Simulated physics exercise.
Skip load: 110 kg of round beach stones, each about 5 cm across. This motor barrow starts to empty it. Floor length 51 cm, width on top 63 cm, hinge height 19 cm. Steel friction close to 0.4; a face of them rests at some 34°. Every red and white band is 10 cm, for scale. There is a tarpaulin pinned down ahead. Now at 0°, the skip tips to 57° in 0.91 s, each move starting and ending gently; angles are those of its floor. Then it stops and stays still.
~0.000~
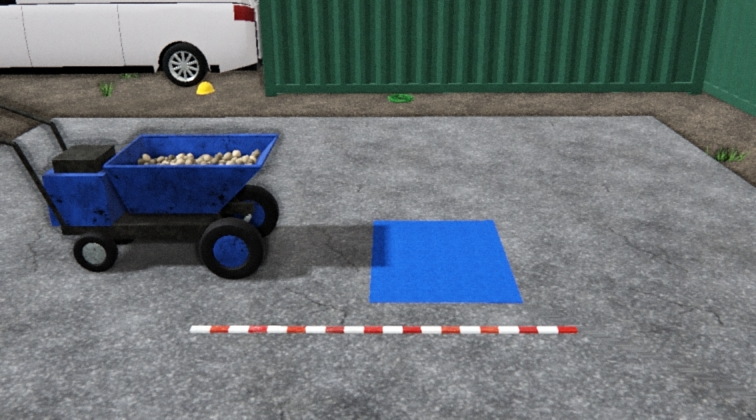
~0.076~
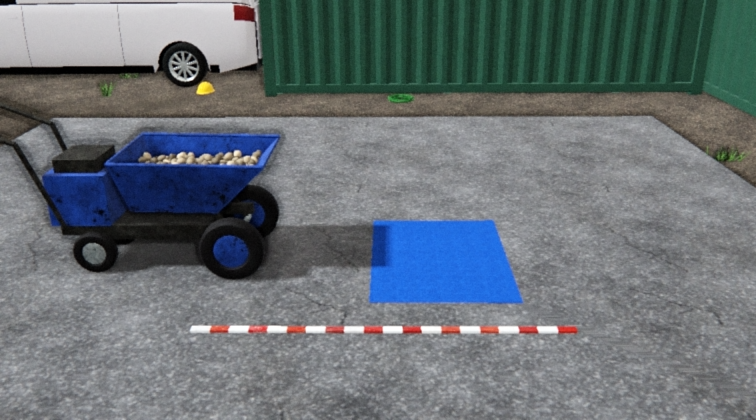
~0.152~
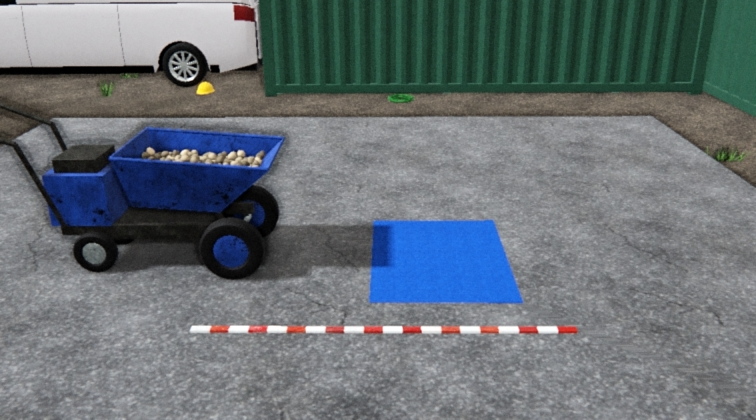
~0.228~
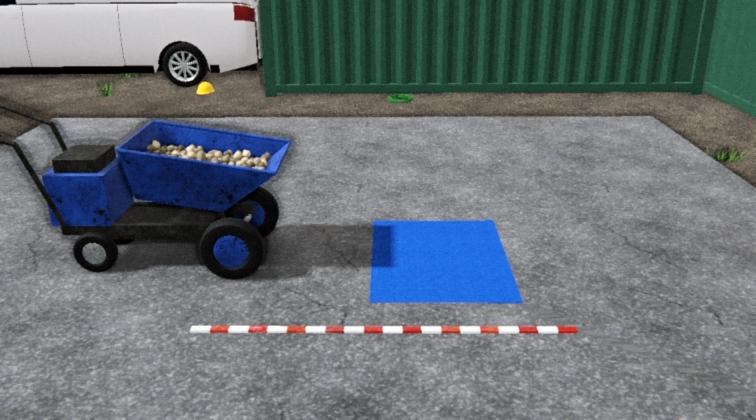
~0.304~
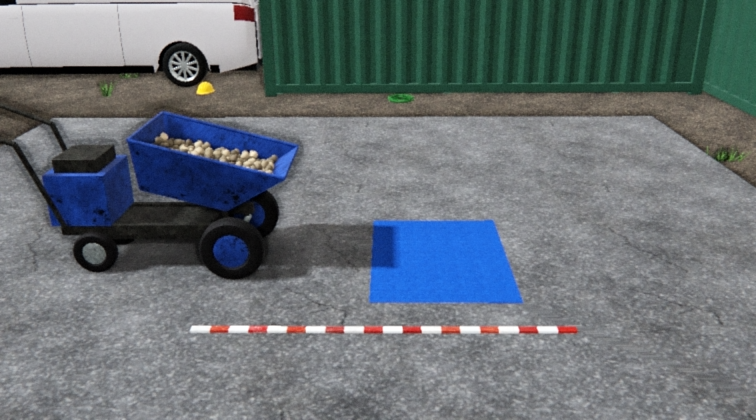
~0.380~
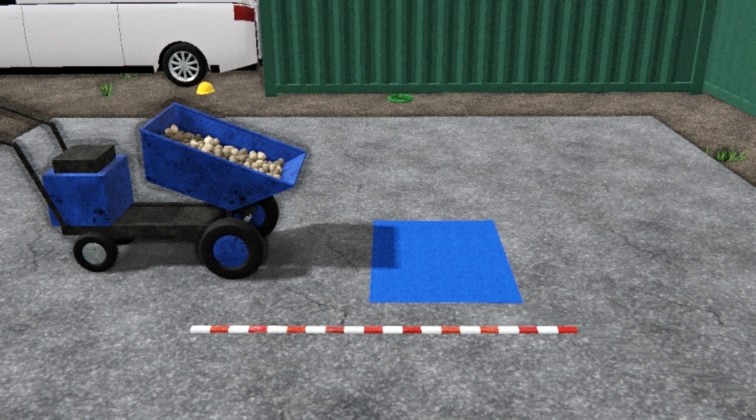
At first, a blue motor barrow loaded with pale stones stands level on grey paving, left of a blue sheet and behind a red and white striped pole. Then its skip begins to tilt, slowly and then faster, the rear rising and the front lip dipping to the right, with the stones still inside.
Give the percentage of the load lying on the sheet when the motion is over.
Close to 45 in a hundred.
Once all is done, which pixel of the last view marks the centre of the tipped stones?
Their middle is at about (368, 253).
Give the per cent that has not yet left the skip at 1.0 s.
Estimate: Approx. 90 %.
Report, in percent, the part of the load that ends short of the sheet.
Something like 55 out of every hundred parts of the load ends up there.
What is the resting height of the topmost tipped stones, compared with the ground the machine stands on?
Height: About 22 cm above ground level.
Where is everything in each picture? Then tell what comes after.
Lip at (261, 167), floor tilted 0°, highest stones at (220, 160), in the first picture.
The skip is at 1°, its lip at (263, 167); the top of the load is at (199, 159); the stones move at 0.2 m/s on average, in the second picture.
Lip at (268, 170), floor tilted 4°, highest stones at (179, 156); the stones move at 0.4 m/s on average, in the third picture.
The skip is at 9°, its lip at (276, 173); the top of the load is at (164, 150); the stones move at 0.6 m/s on average, in the fourth picture.
The skip is at 15°, its lip at (285, 179); the top of the load is at (165, 143); the stones move at 0.7 m/s on average, in the fifth picture.
The skip is at 22°, its lip at (294, 186); the top of the load is at (172, 135); the stones move at 0.8 m/s on average, in the sixth picture.
After 0.7 s the floor is at 48°; 100 % in the skip; the foremost stones are at (307, 201).
After 1.0 s the floor is at 57°; 89 % in the skip, 11 % short of the sheet; the foremost stones are at (363, 241).
After 1.4 s the floor is at 57°; 46 % in the skip, 26 % short of the sheet, 28 % on the sheet; the foremost stones are at (434, 248).
After 3.3 s the floor is at 57°; 0 % in the skip, 54 % short of the sheet, 44 % on the sheet, 2 % off the sheet elsewhere; the foremost stones are at (524, 251).
